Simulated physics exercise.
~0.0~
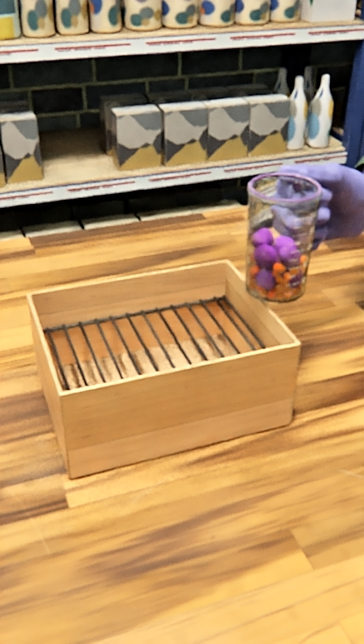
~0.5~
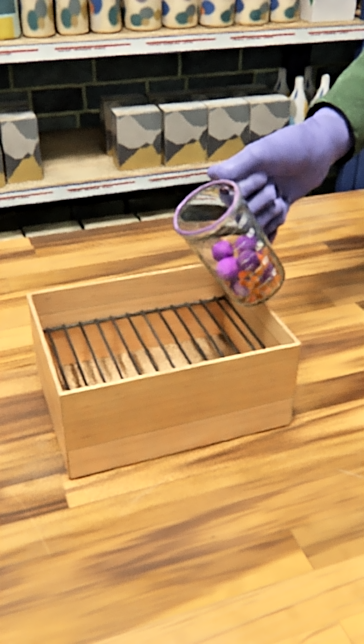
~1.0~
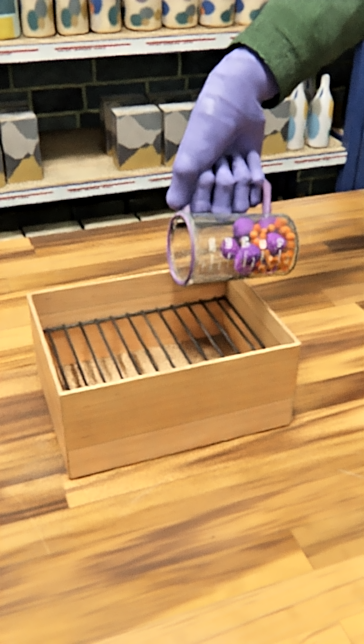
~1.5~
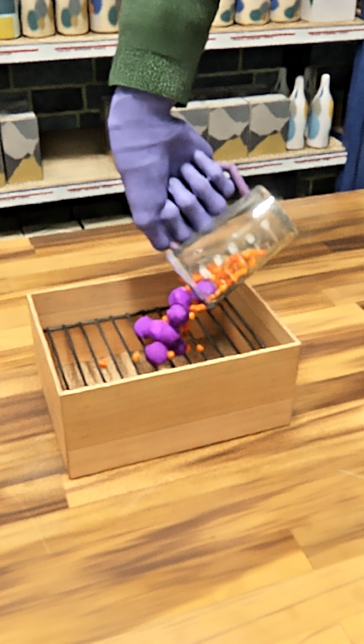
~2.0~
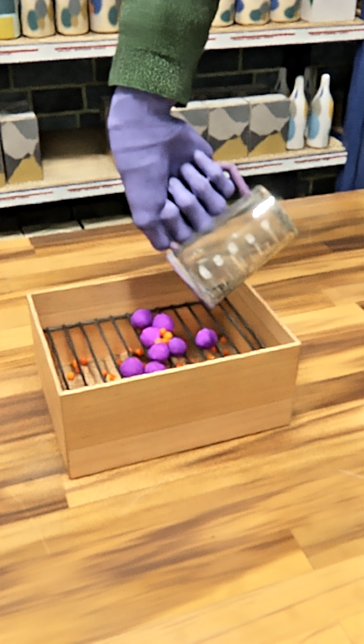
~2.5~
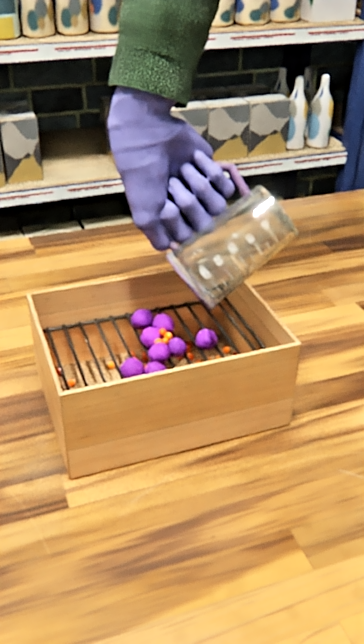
We see a purple-gloved hand bring a clear cup of purple and orange pieces over a wooden box with a wire rack, then tip it until everything pours out. The purple pieces stay on the wires, while most orange ones drop through and a few remain on top.
